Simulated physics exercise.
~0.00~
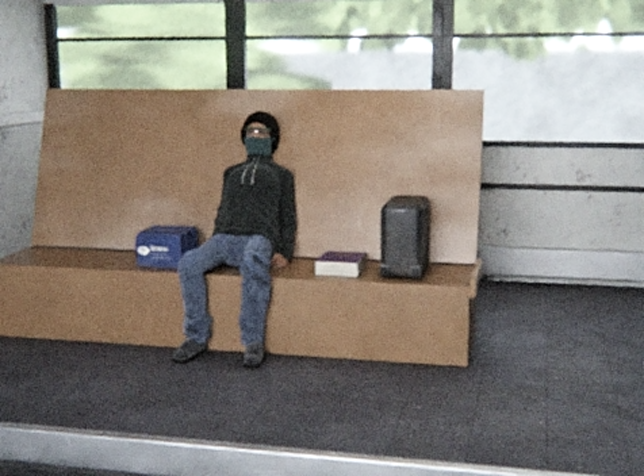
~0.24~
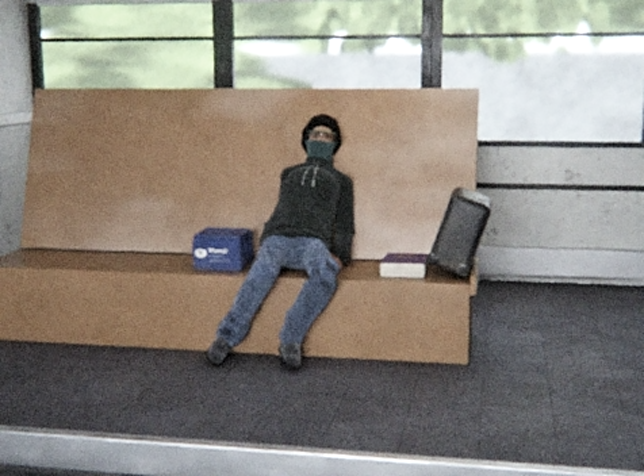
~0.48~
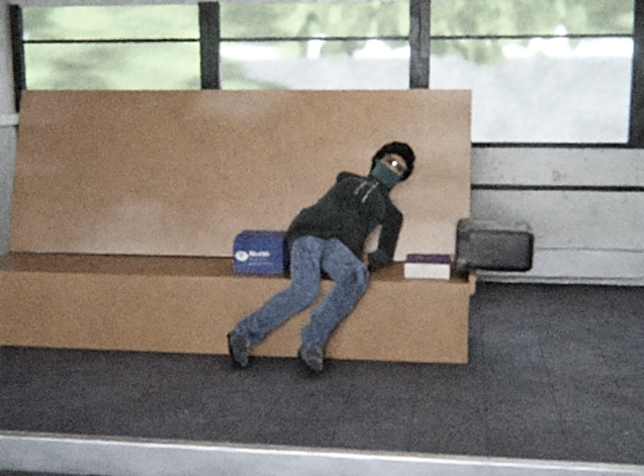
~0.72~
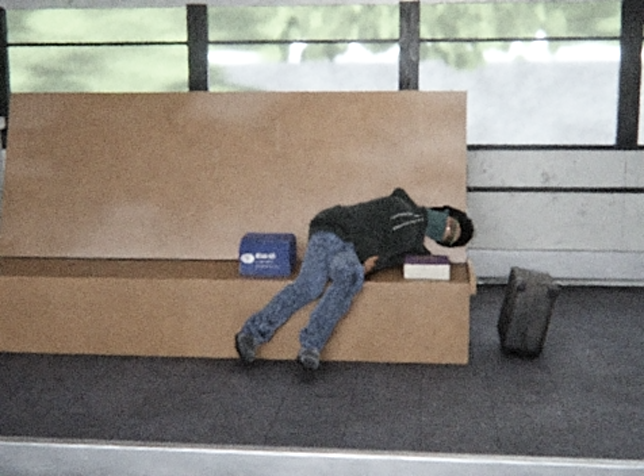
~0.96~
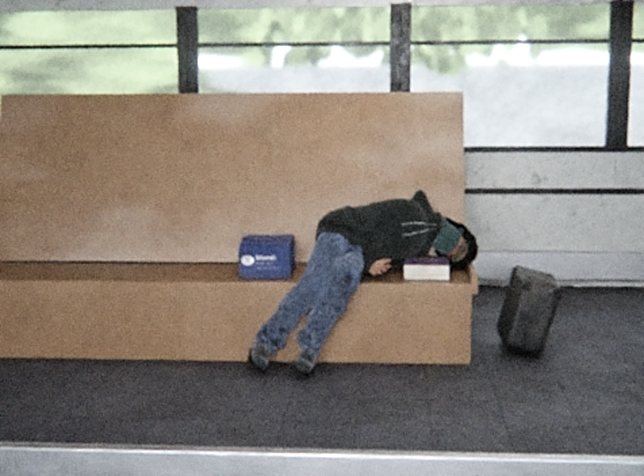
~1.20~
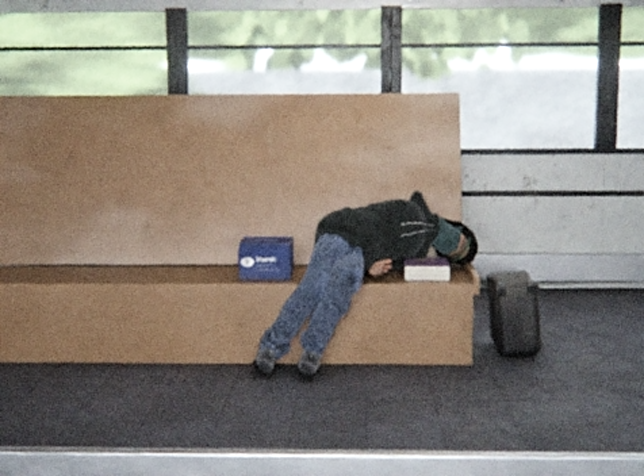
A passenger in a dark hooded top, jeans, black cap and teal face covering sits on a long tan bench beneath windows, seen from the front by a slowly drifting camera. A blue carton rests to the left, with a purple and white folder and a black case to the right. Everything slides right along the seat, and the case leans, then tips past the bench end. The passenger topples limply sideways as the case drops to the dark floor. At the end, the passenger lies slumped over beside the folder, hips still on the seat, carton and folder still aboard.
